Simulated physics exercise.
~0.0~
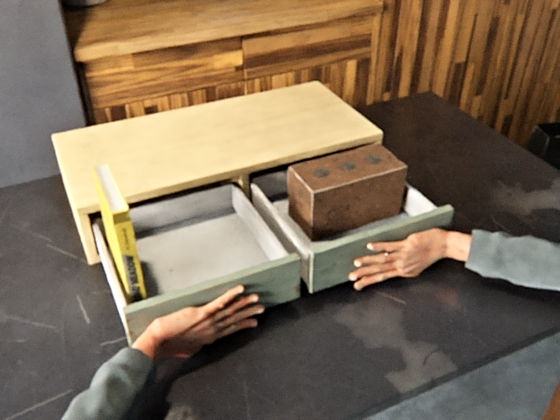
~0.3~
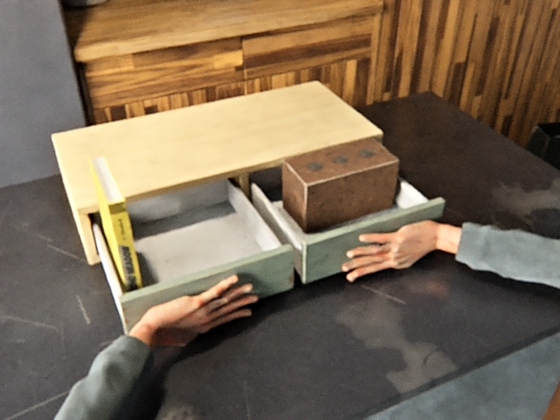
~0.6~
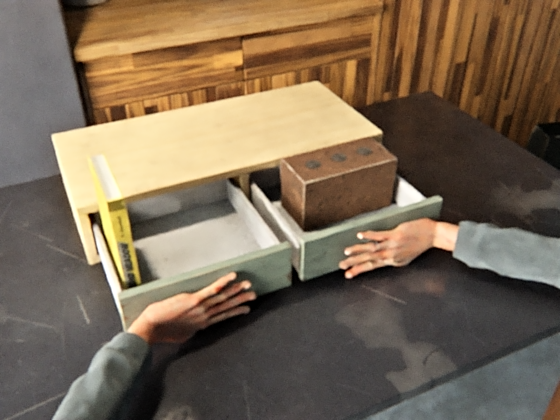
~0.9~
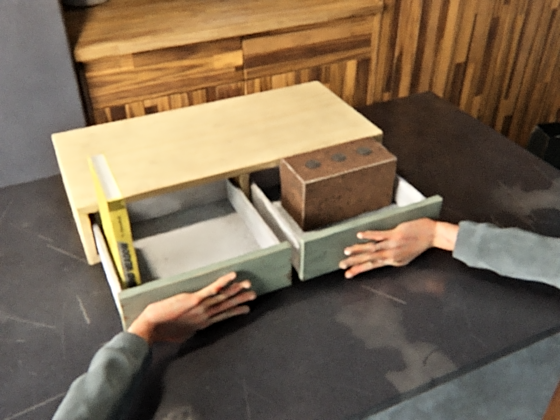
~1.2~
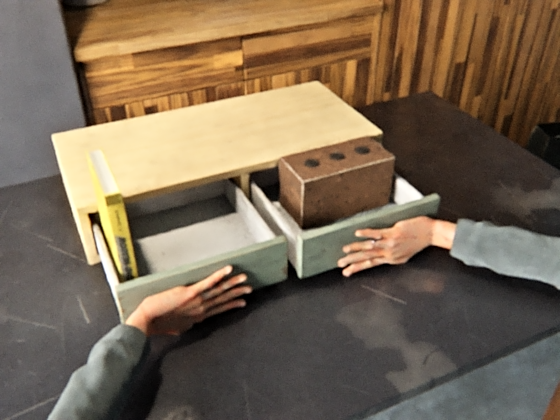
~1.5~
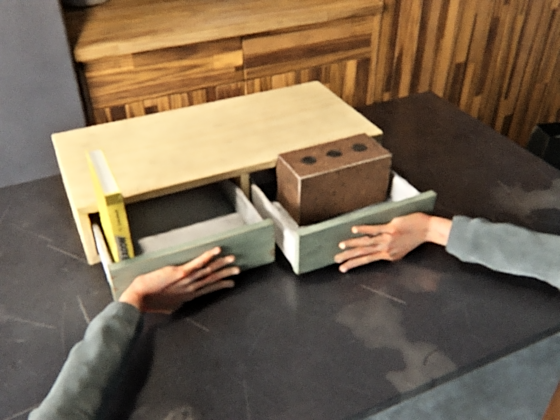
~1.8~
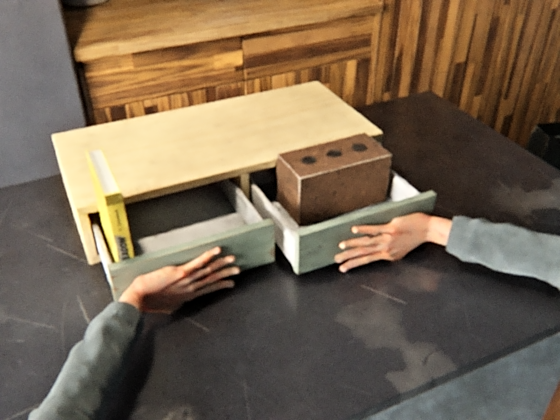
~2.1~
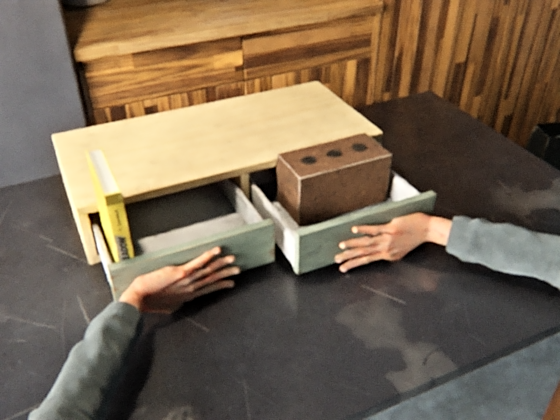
Two hands pushed on the open drawers of a low wooden cabinet, one holding an upright yellow book and the other a brown brick; the left drawer slid partway in, the right barely moved, and both were still open at the end.
